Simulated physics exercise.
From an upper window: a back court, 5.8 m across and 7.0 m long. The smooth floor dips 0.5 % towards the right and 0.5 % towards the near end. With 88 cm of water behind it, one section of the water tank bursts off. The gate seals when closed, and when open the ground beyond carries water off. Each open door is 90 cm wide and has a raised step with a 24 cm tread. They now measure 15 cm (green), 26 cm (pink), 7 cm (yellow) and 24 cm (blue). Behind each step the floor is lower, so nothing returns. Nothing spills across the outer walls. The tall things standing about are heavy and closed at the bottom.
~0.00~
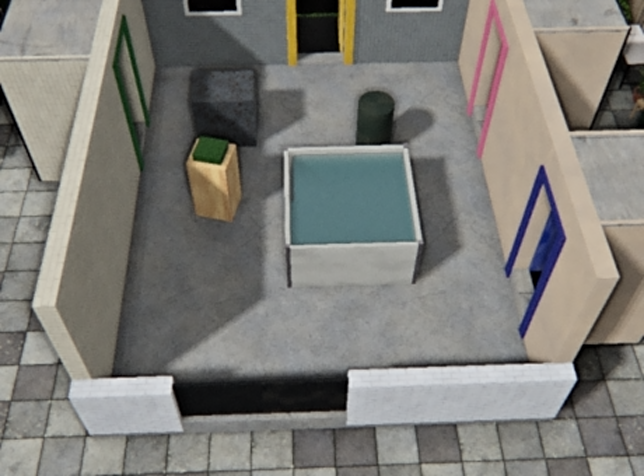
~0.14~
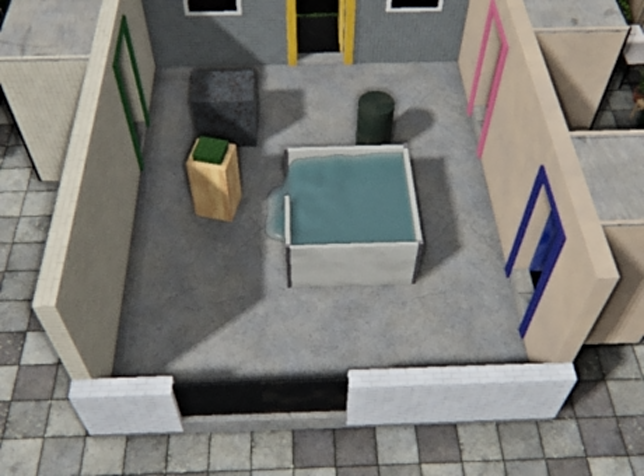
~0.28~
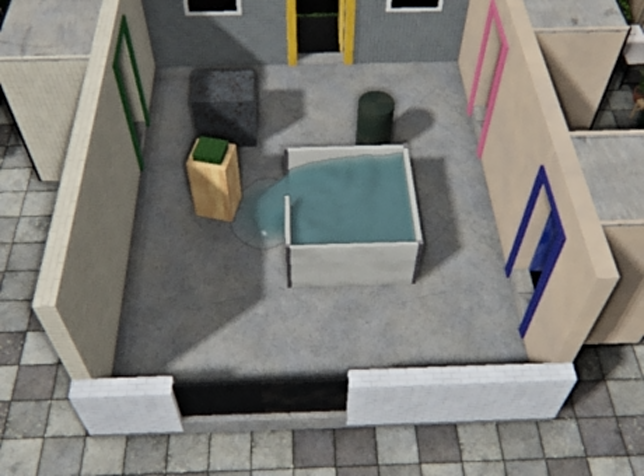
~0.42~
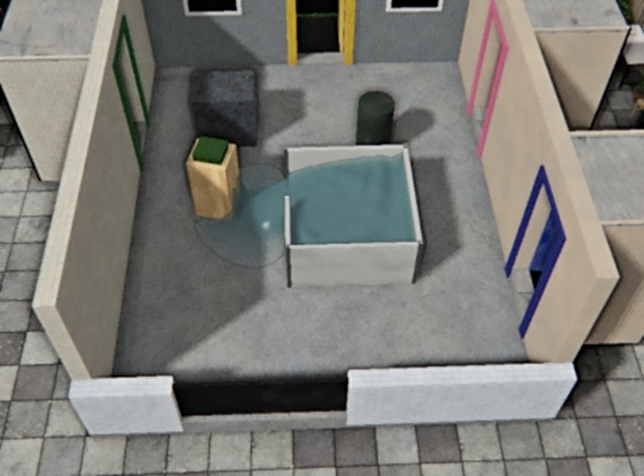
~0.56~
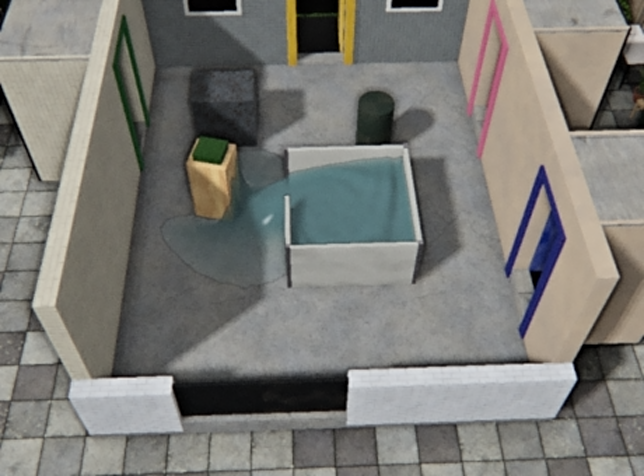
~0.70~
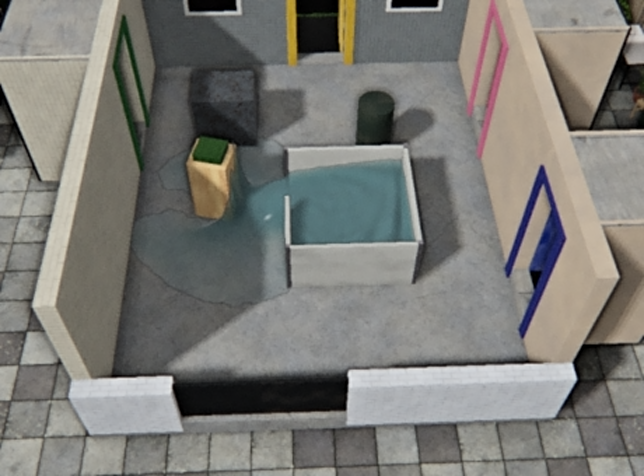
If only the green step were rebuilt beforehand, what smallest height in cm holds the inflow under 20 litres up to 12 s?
About 28 cm.
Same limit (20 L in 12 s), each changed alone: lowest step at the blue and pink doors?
Roughly 11.0 cm at blue and 7.0 cm at pink.
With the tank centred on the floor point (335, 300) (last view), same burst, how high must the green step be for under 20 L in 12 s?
About 6.0 cm.
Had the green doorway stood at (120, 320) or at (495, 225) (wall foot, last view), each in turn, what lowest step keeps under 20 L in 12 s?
Roughly 17 and 10.0 cm.
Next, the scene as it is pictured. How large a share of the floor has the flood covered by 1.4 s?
About 25 per cent.
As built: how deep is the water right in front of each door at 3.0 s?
Depths in cm: Green 22, pink 0, yellow 8, blue 0.
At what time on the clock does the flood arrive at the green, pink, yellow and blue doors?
Arrival: Green 0.9 s, pink 4.5 s, yellow 2.4 s, blue 4.5 s.
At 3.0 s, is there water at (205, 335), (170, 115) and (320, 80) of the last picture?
In that order: Flooded, wet, flooded.
After 1.4 s water covers 25 % of the floor, deepest (62 cm) near (248, 208); 24 cm at the green door, 3 litres in over its 15 cm step.
After 3.0 s water covers 55 % of the floor, deepest (37 cm) near (248, 208); 22 cm at the green door, 114 litres in over its 15 cm step.
After 12.0 s water covers 100 % of the floor, deepest (14 cm) near (491, 256); 9 cm at the green door, 140 litres in over its 15 cm step.
At the green door as built, the water arrived by 0.9 s and peaked near 30 cm at 1.6 s.
Run again over the same 12 s with other heights there, 49 litres in over 22.5 cm, 12 litres over 30.5 cm. The limit of 20 litres is kept from about 28 cm up.
